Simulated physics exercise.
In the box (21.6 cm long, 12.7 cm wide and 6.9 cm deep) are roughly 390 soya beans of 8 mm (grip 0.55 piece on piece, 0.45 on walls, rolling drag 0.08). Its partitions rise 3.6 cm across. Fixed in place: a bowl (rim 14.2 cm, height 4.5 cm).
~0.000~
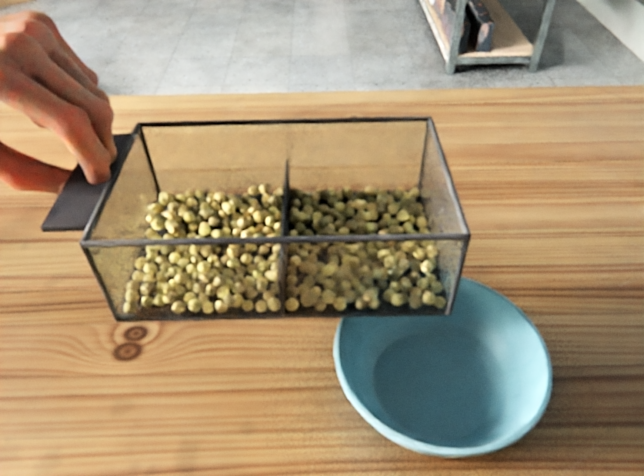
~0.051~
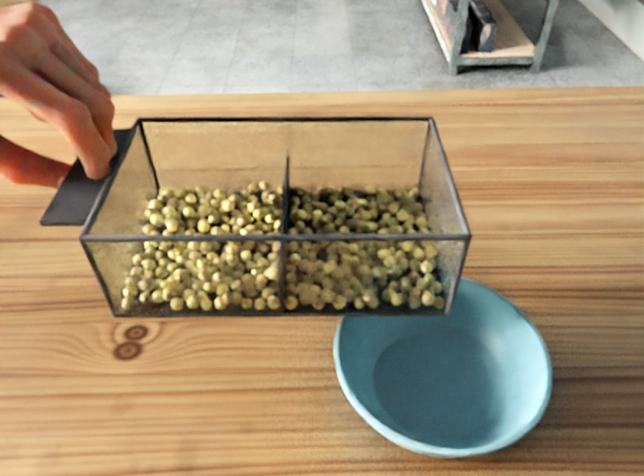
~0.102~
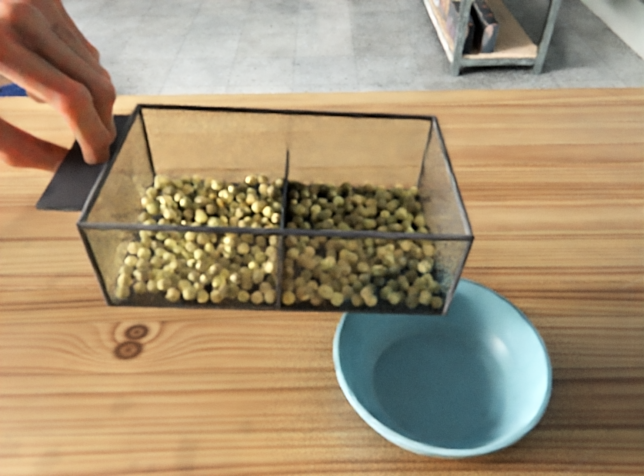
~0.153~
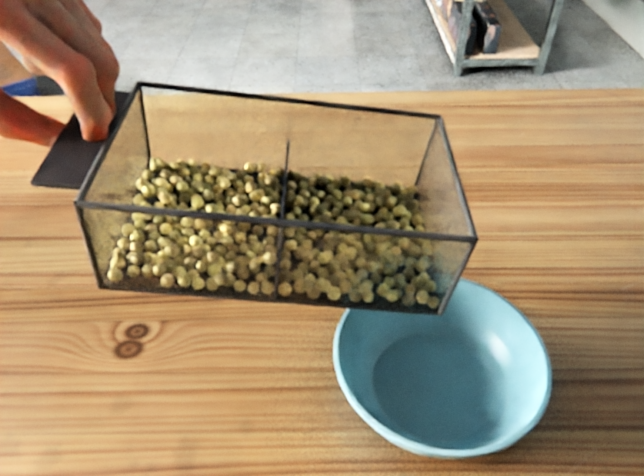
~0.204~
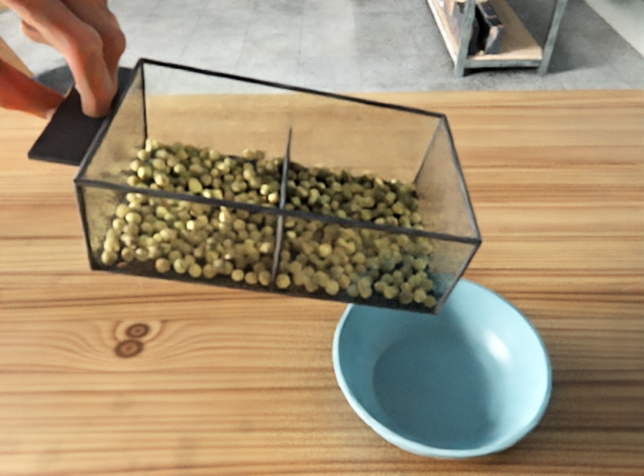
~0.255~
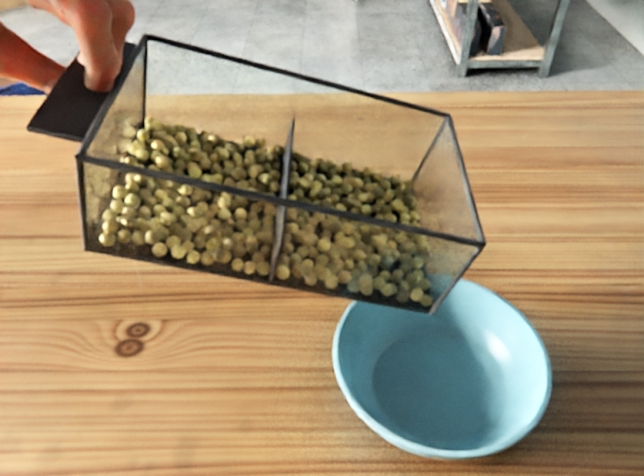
A hand held a clear, divided box of greenish beans by its dark handle above a wooden table, then raised the left side, tilting the box down to the right near a blue bowl.
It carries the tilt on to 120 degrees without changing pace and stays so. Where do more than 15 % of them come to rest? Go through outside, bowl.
Outside: Over, bowl: Over.
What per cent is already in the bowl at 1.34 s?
Some 0 per cent.
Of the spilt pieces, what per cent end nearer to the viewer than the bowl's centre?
Some 60 per cent.
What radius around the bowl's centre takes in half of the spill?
Some 18 cm.
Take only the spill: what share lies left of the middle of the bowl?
Some 0 per cent.
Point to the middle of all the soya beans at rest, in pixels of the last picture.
Around (598, 393).
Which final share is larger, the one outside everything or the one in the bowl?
More ends outside everything.
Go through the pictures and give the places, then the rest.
Box at (276, 249); tilt 0 degrees; leading edge at (446, 169); bowl at (441, 349), in the first frame.
Box at (277, 247); tilt 1 degrees; leading edge at (447, 170), in the second frame.
Box at (278, 241); tilt 4 degrees; leading edge at (450, 170), in the third frame.
Box at (282, 232); tilt 8 degrees; low side right; leading edge at (455, 170), in the fourth frame.
Box at (287, 222); tilt 13 degrees; low side right; leading edge at (459, 171), in the fifth frame.
Box at (293, 214); tilt 17 degrees; low side right; leading edge at (463, 172); bowl at (440, 351). It turns about 85 degrees a second, in the sixth frame.
After 0.67 s, tilt 53 degrees; box 100 %; middle of all pieces near (325, 137).
Then, at 1.02 s, tilt 84 degrees; box 100 %; middle of all pieces near (406, 101).
Then, at 1.34 s, tilt 112 degrees; outside 5 %, box 65 %, in the air 25 %; middle of all pieces near (530, 226).
Then, at 1.64 s, tilt 120 degrees; bowl 20 %, outside 75 %; middle of all pieces near (591, 393).
In the end, at 2.8 s, bowl 25 %, outside 75 %, box 0 %.
